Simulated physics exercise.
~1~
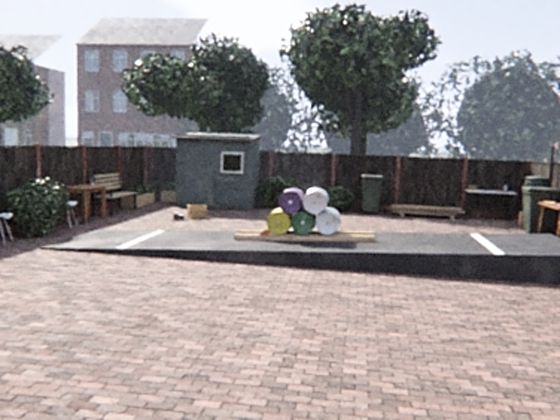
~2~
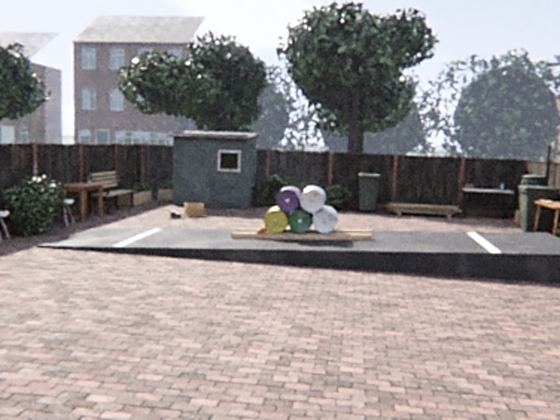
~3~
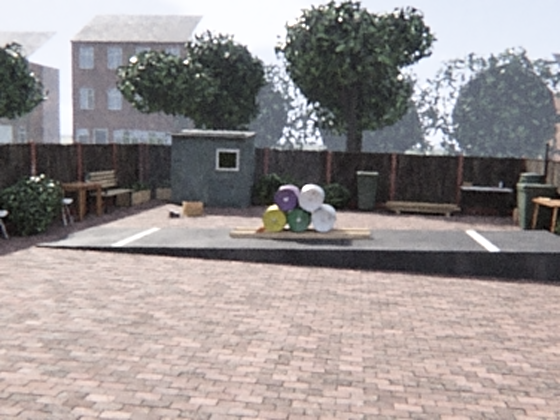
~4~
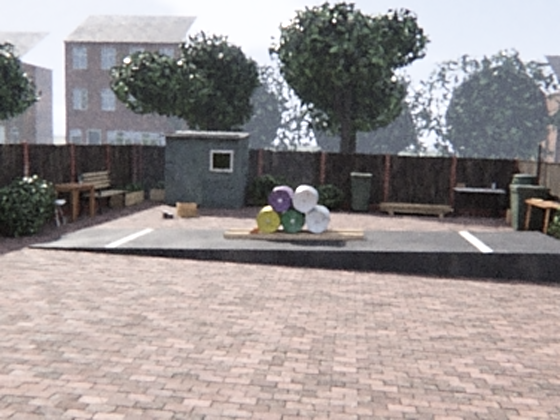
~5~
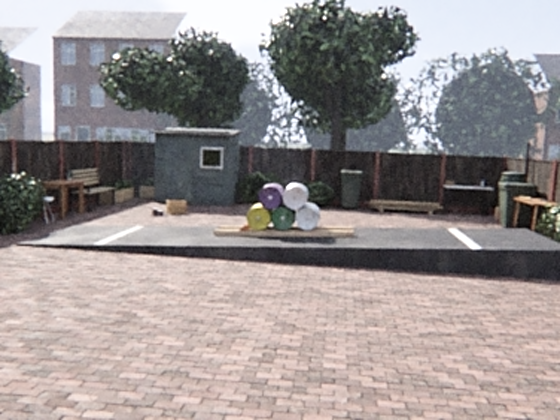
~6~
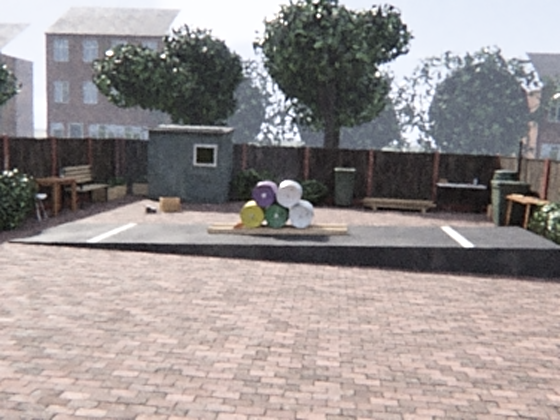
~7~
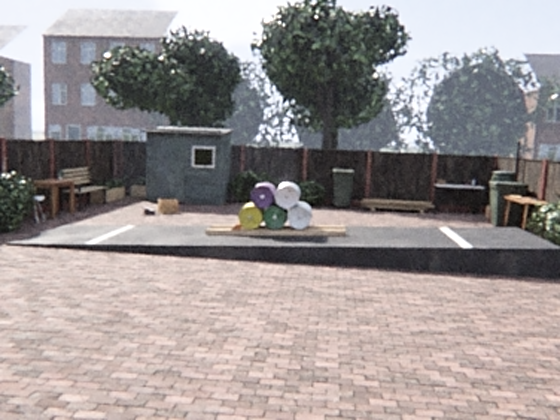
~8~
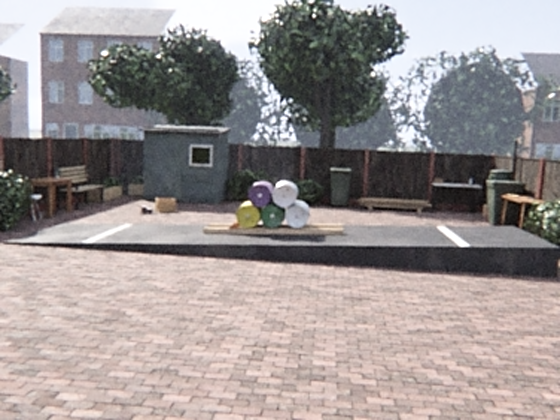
In a brick-paved yard, seen from eye level across the paving, a dark asphalt pad lies before a wooden fence, trees and brick buildings. Near its middle, five round kegs sit stacked on timber bearers, with yellow, green and a white one below and purple and another white one on top. A small grey shed stands behind to the left, near a bench, with bins to the right and a white line towards each side of the pad. The view pans slightly right, shifting everything a little left. The kegs never roll or slip, and the stack ends intact on its bearers, between the lines.
